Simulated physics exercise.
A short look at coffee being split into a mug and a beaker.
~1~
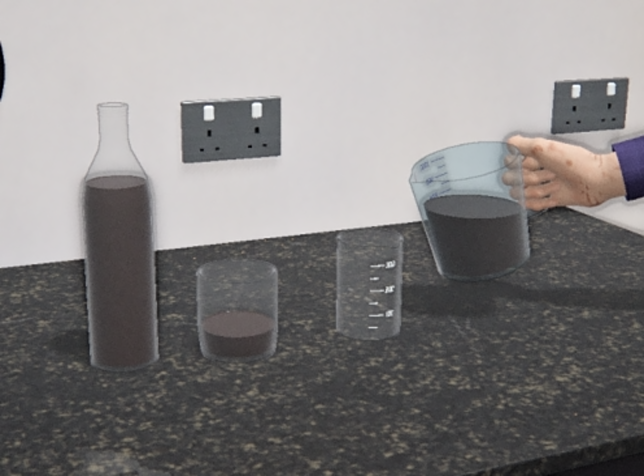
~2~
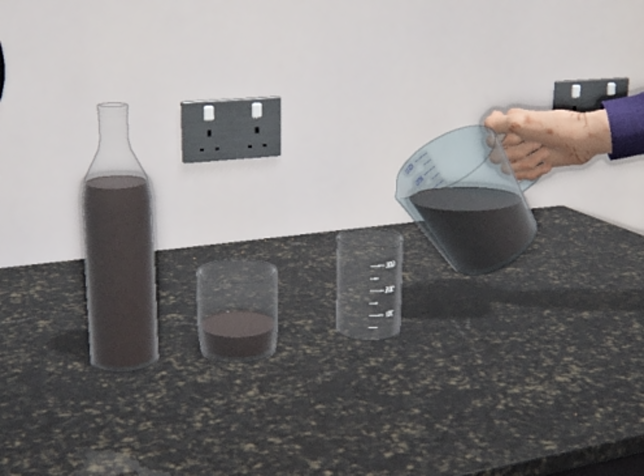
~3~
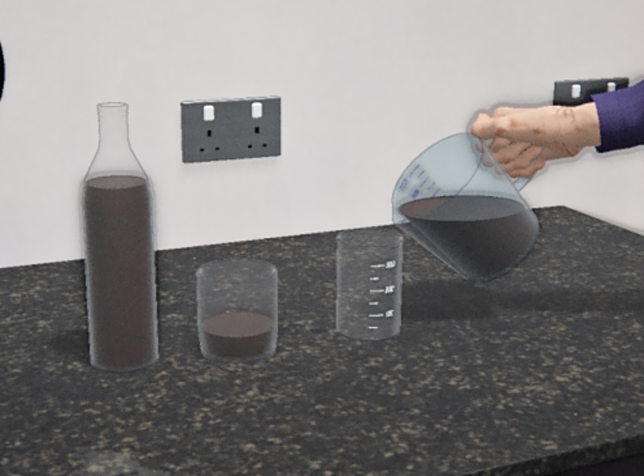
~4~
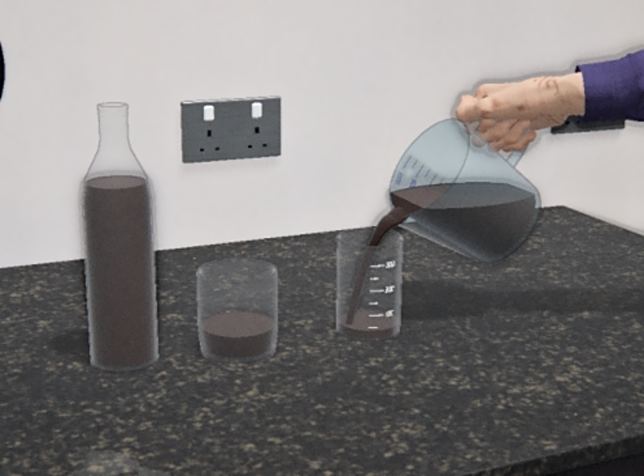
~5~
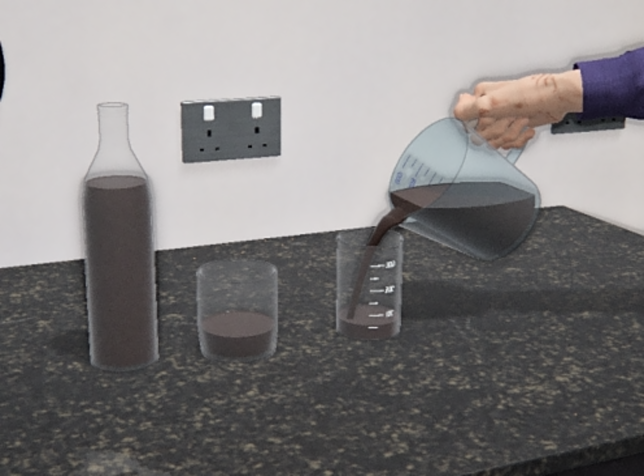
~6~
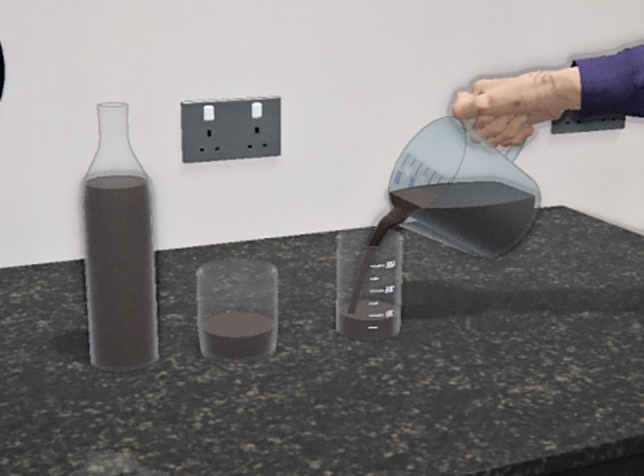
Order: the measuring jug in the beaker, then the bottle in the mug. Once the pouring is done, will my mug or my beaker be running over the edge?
One by one: The mug is going to get more than it can take; the beaker is going to get more than it can take.
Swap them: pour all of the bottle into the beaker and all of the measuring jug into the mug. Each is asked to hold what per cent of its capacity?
Some 150 per cent for the first and some 170 per cent for the second.
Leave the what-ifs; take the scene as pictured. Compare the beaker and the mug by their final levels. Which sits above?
Result: Higher level in the beaker on the right.
Next, the beaker is about three quarters full.
After that, the beaker is full to the brim with a puddle round it.
Finally, the mug is full to the brim with a puddle round it; the beaker is full to the brim with a puddle round it.
